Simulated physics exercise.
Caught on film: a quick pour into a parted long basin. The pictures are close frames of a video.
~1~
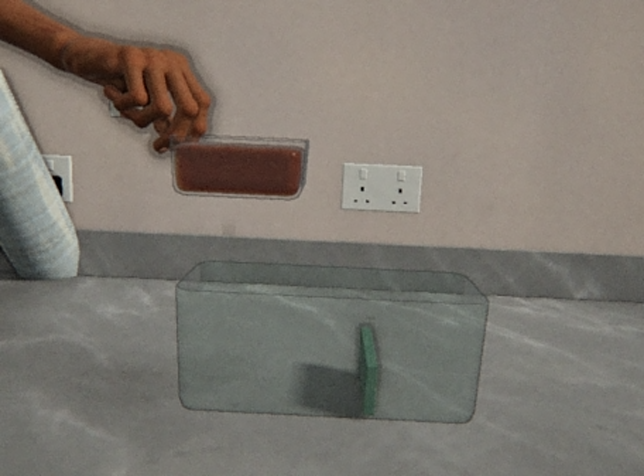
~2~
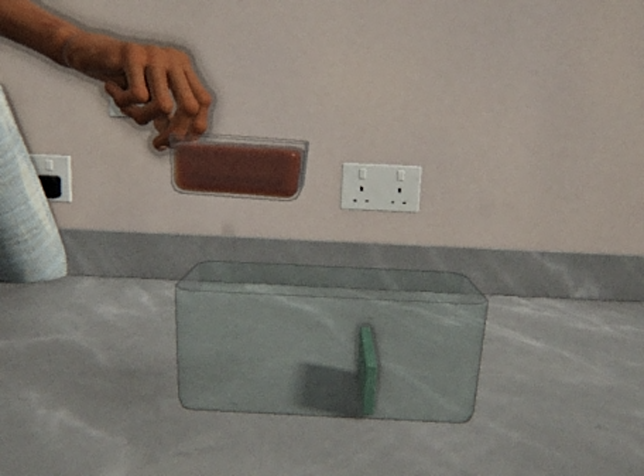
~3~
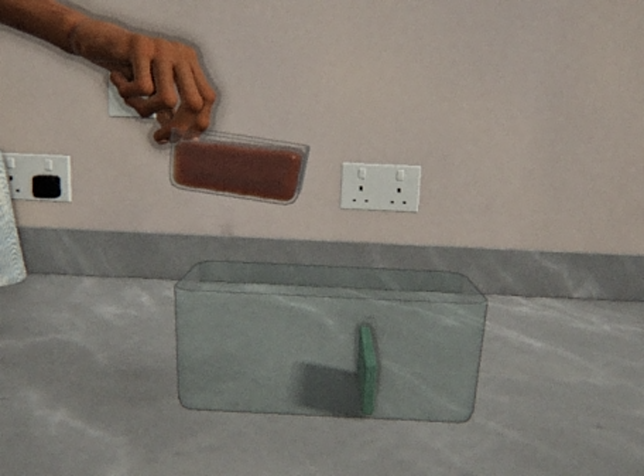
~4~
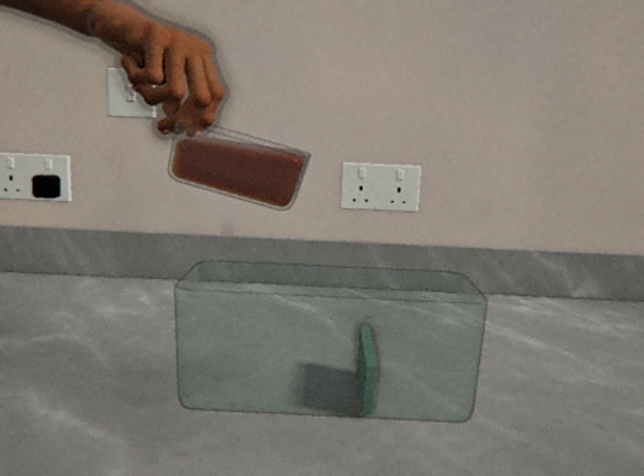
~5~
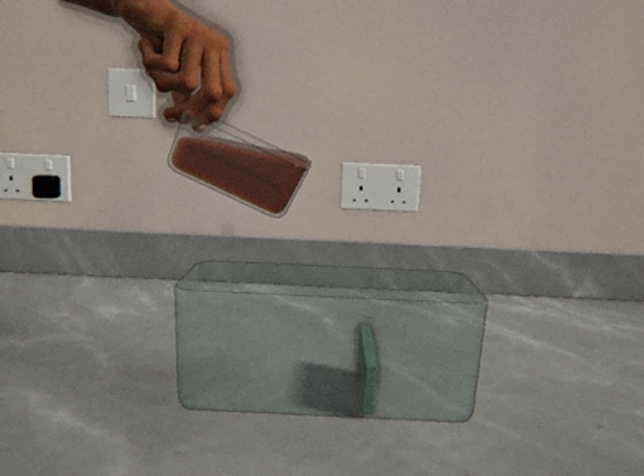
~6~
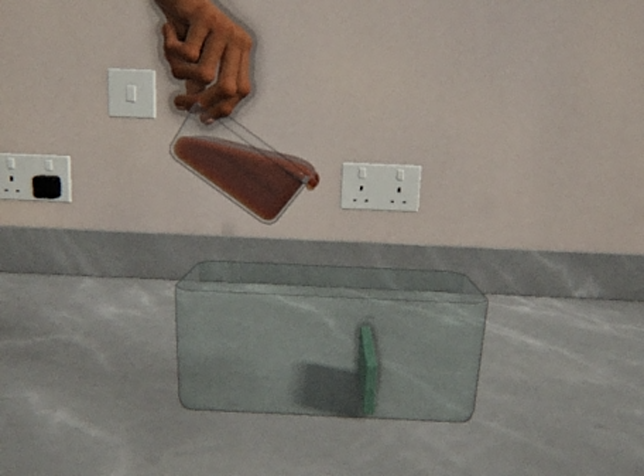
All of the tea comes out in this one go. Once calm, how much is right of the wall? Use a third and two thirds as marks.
It comes to not even a third.
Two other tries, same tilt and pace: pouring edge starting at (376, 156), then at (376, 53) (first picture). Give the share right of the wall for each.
Roughly 70 per cent, and 75 per cent.
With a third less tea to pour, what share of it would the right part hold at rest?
Close to 5 per cent.
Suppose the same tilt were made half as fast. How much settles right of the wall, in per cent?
Close to 40 per cent.
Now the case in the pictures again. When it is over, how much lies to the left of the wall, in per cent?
Close to 80 per cent.
A moment on, the oblong tub is tipped on its side and 12 per cent is still to pour, 40 is left of the wall and 5 right of it.
Next, the oblong tub is tipped right over and 2 per cent is still to pour, 78 is left of the wall and 11 right of it.
Then the oblong tub is tipped right over and 0 per cent is still to pour, 74 is left of the wall and 10 right of it.
Later the oblong tub is tipped right over and 0 per cent is still to pour, 80 is left of the wall and 11 right of it.
Finally, 80 per cent lies left of the wall, 11 right of it and 9 outside.
